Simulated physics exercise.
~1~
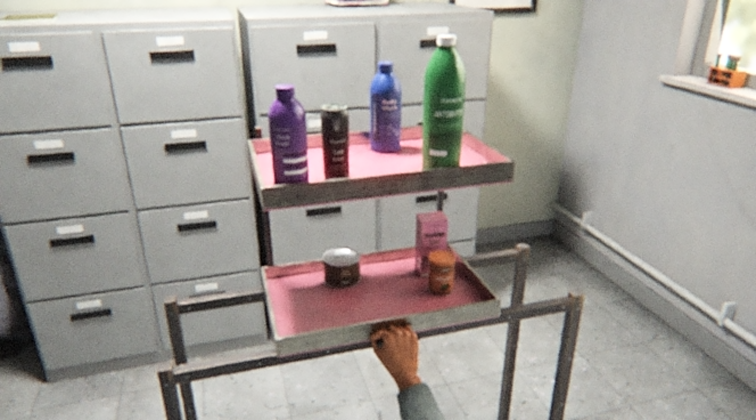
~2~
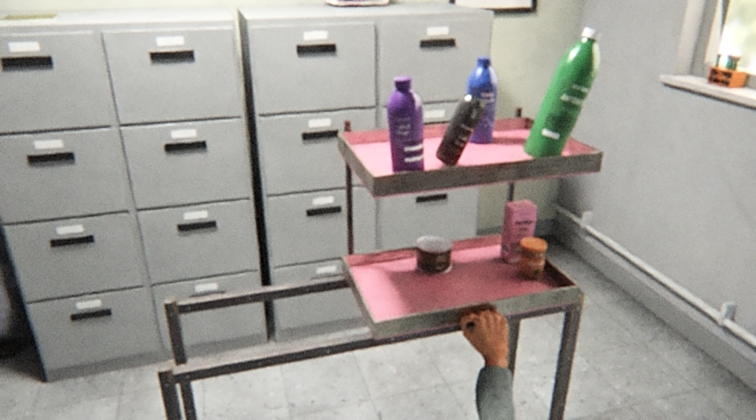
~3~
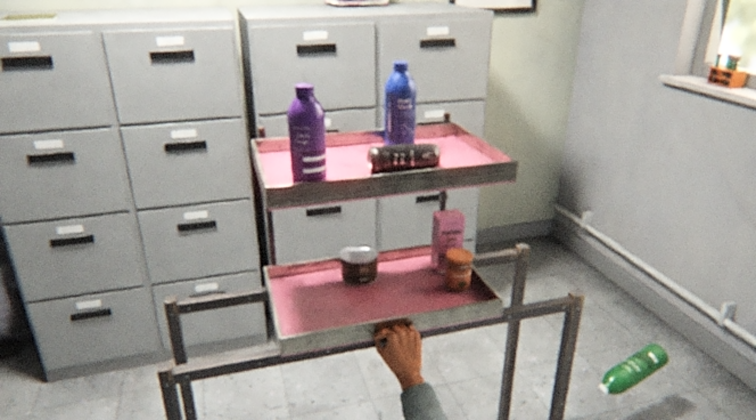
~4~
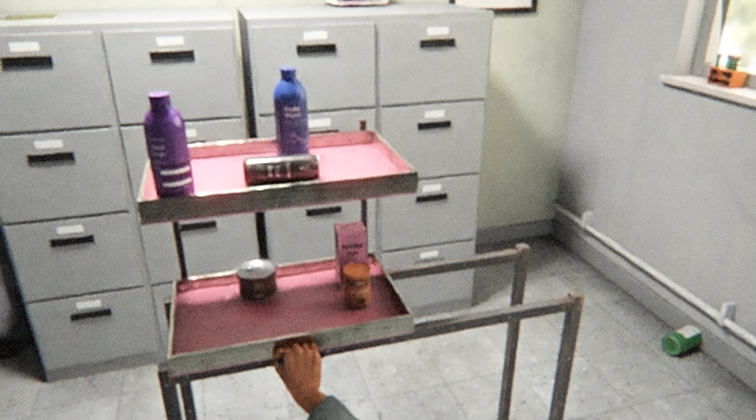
The footage shows a hand sliding a two-level pink tray rack right, where the black can and green bottle lean, then back left as the can lies over and the green bottle drops to the floor, the purple and blue bottles still standing.
